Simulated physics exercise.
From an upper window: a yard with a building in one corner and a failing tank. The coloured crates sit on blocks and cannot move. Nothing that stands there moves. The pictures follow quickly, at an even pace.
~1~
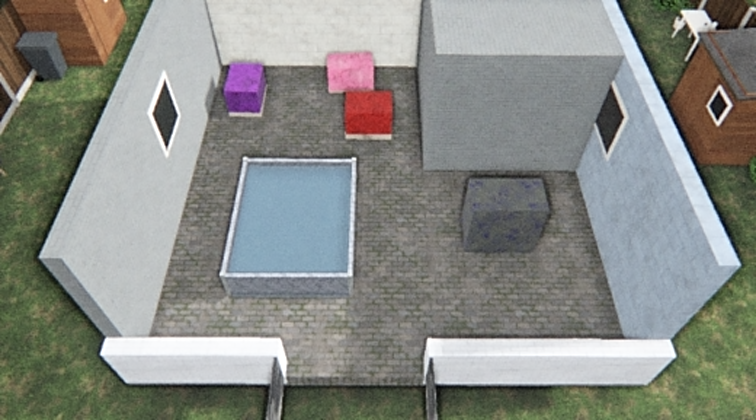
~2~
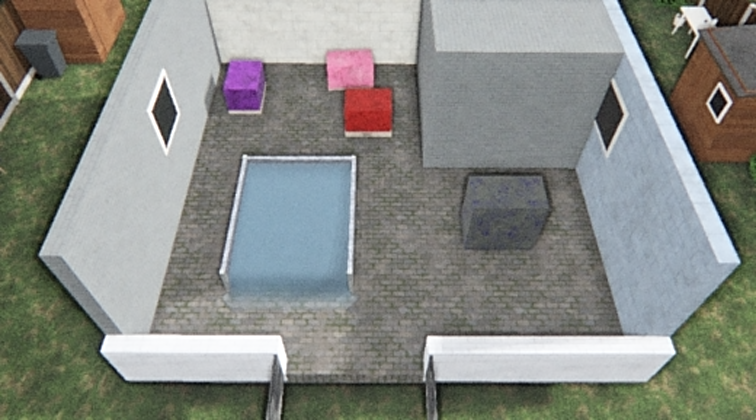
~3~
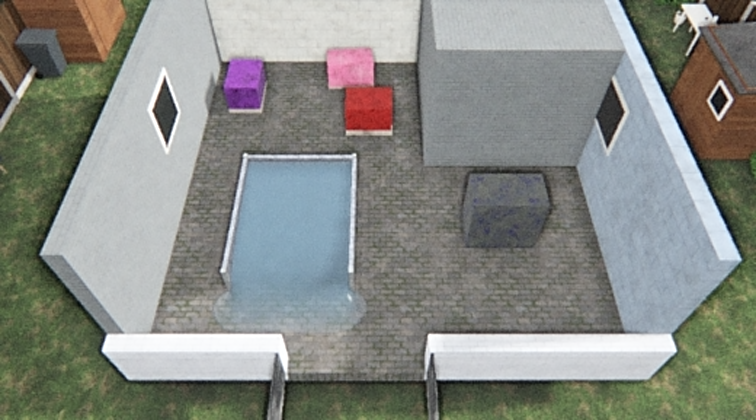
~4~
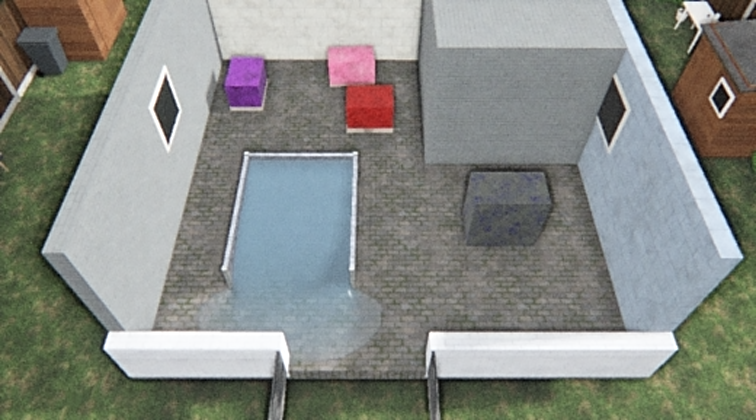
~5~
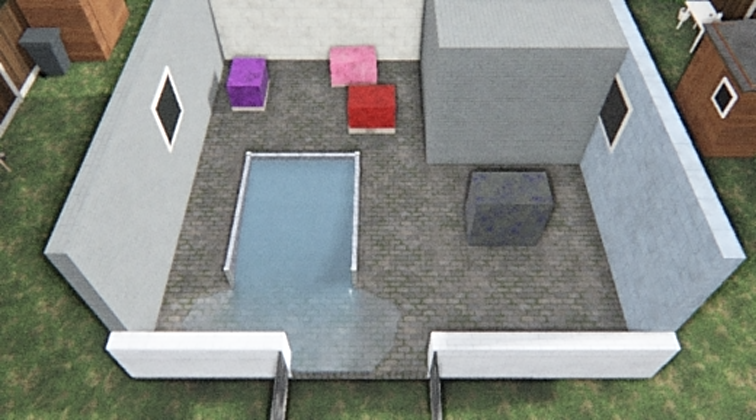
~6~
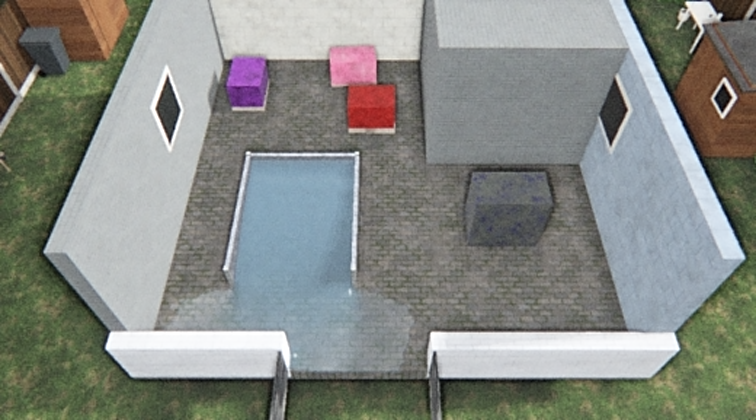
Water pouring from the open front of a rectangular tank and spreading across a paved, walled yard with coloured boxes.
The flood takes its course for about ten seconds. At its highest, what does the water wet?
The purple crate gets wet; the pink crate gets wet; the red crate stays dry.
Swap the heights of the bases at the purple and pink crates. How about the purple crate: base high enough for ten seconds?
My reading: The purple one is topped.
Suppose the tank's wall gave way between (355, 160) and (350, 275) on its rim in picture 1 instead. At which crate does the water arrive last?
It is the purple crate.
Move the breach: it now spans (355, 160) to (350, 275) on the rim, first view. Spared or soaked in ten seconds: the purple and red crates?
My reading: The purple crate escapes it, the red crate is spared.
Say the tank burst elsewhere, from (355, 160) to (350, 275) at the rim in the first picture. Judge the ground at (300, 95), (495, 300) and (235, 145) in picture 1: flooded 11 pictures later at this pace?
One after the other: Clear, under water, dry.
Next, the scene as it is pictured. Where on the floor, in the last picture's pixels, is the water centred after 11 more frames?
Around (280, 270).
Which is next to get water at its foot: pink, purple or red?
That is the purple crate.
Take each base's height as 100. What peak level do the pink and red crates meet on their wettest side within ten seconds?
About 240 and 70 per cent.
A moment on, water covers 10 % of the floor; the purple crate not reached, the pink crate not reached, the red crate not reached.
Next, water covers 15 % of the floor; the purple crate not reached, the pink crate not reached, the red crate not reached.
Then, water covers 30 % of the floor; the purple crate not reached, the pink crate not reached, the red crate not reached.
Later, water covers 50 % of the floor; the purple crate water round its plinth, the pink crate water round its plinth, the red crate water round its plinth.
In the end, water covers 70 % of the floor; the purple crate was topped, the pink crate was topped, the red crate stayed above the water.
